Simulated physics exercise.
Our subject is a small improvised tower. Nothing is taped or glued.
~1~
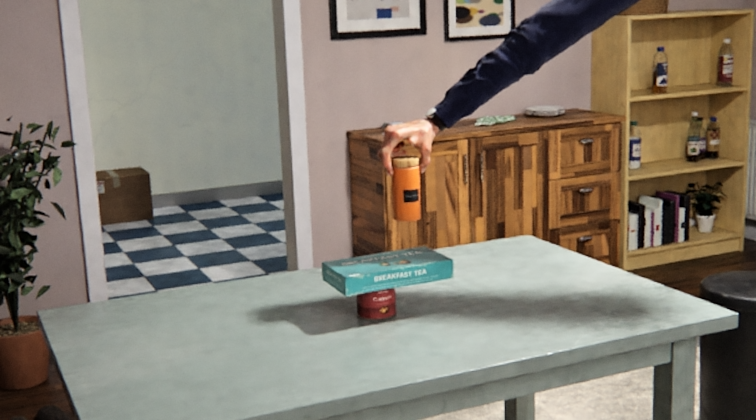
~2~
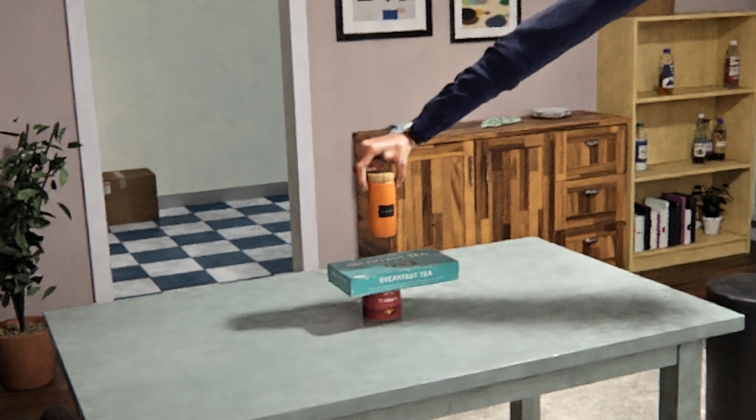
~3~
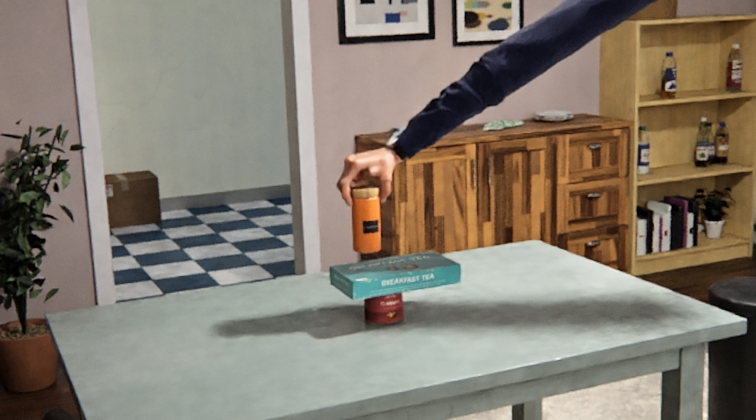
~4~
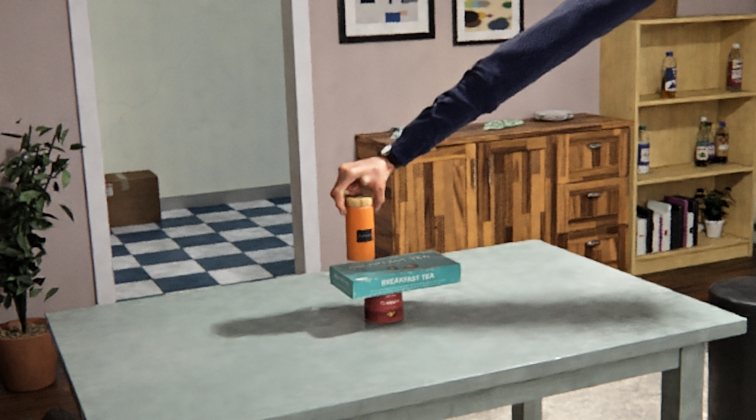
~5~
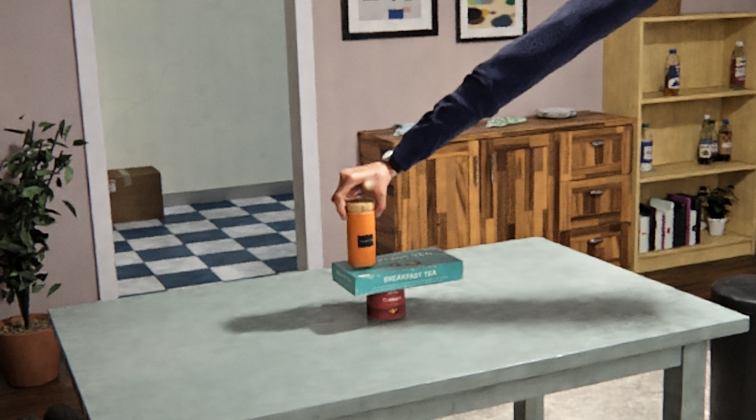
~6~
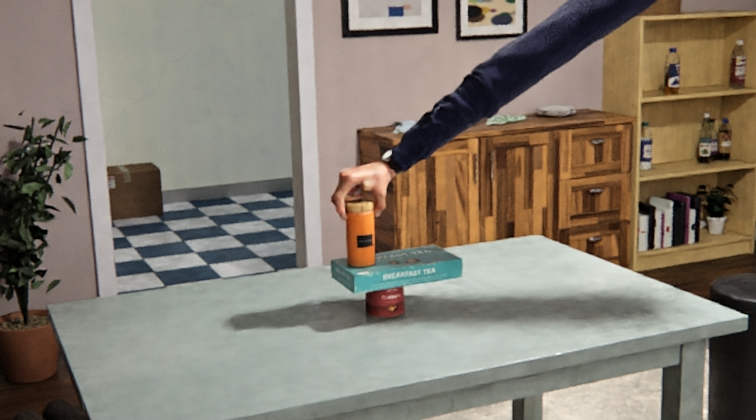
At the start, a hand holds an orange jar above a teal box of breakfast tea balanced on a small red tub on a table. The hand moves the jar left and lowers it toward the box's left side. By the end, the jar sits upright there, the hand still gripping its top.
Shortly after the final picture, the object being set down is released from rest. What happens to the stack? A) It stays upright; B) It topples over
A, it stays upright.
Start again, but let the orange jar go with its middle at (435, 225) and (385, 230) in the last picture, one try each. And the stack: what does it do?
Trial 1: Falls over. Trial 2: Stable.
Then, 0.10 s after the last picture, nothing has stirred.
Then, 0.50 s after the last picture, orange jar resting near (360, 234).
At rest, all 3 in place. Seen from the same camera at the end, orange jar near (360, 234). The stack holds.
